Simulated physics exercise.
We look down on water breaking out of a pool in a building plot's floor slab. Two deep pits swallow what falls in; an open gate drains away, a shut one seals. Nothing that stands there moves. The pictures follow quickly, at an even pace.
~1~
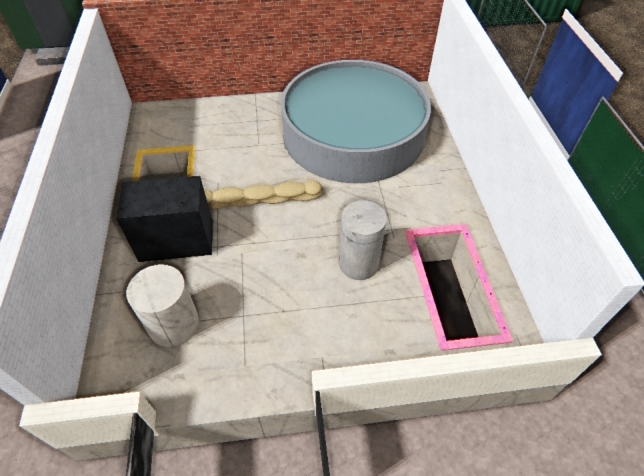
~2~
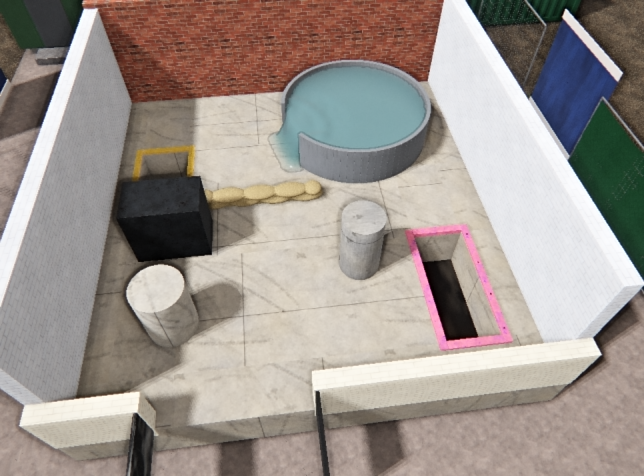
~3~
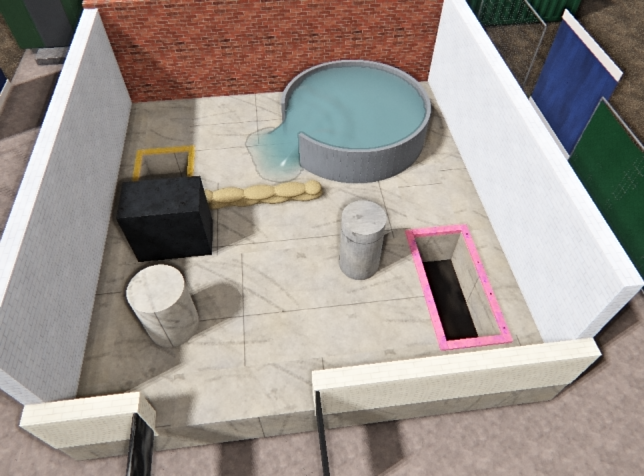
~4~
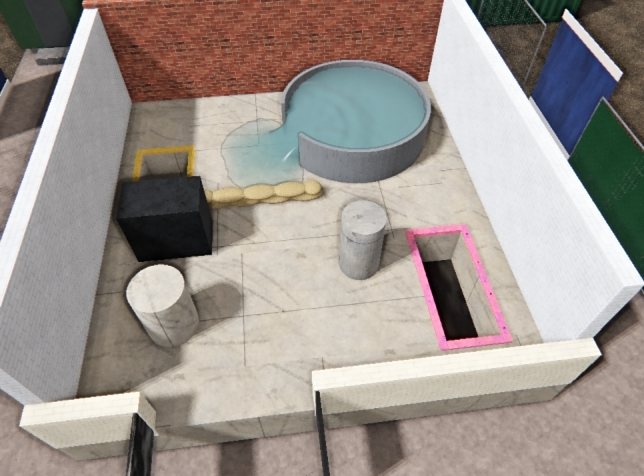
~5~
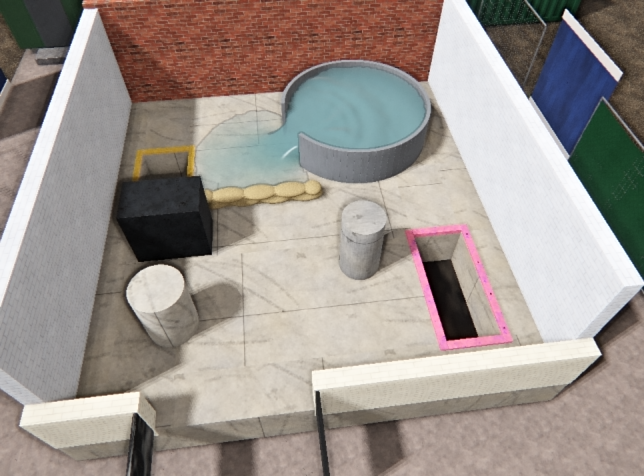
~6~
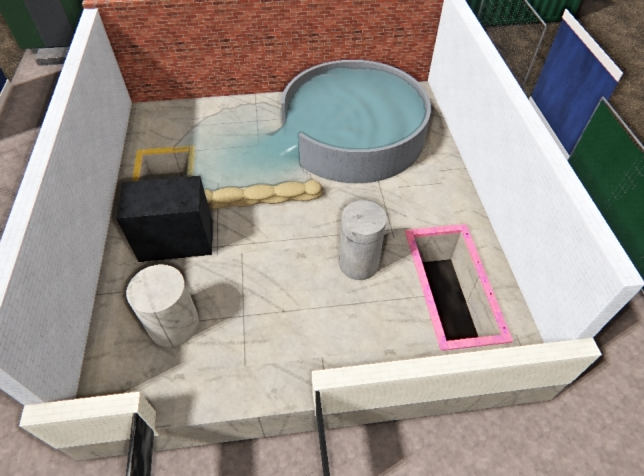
In the video, water pours from a gap in the left side of a round grey pool and spreads leftward across a walled floor, behind a row of sandbags, reaching the area by a black block and yellow frame.
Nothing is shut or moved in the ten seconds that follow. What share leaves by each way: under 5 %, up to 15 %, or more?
In the end: The gate takes not even 5 %; the yellow pit takes above 15 %; the pink pit takes not even 5 %.
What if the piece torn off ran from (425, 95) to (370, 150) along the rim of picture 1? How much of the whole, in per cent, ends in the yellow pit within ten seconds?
Parts in a hundred: Yellow 2.
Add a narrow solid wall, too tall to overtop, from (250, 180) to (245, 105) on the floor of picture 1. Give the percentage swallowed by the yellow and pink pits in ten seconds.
In per cent: Yellow 25, pink 4.
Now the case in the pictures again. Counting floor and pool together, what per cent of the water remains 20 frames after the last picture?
About 78 per cent.
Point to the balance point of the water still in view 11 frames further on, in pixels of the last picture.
Roughly at (314, 141).
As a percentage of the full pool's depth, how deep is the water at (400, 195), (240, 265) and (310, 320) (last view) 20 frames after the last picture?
Roughly 2, 0 and 0 per cent, in turn.
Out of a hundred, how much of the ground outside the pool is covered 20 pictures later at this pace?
Some 35 per cent.
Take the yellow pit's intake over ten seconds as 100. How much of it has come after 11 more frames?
About 20 per cent.
A moment on, water covers 25 % of the floor; the gate 0 %, the yellow pit 4 %, the pink pit 0 %.
Next, water covers 30 % of the floor; the gate 0 %, the yellow pit 11 %, the pink pit 0 %.
Then, water covers 35 % of the floor; the gate 0 %, the yellow pit 21 %, the pink pit 0 %.
Later, water covers 50 % of the floor; the gate 0 %, the yellow pit 37 %, the pink pit 0 %.
In the end, water covers 70 % of the floor; the gate 1 %, the yellow pit 51 %, the pink pit 0 %.
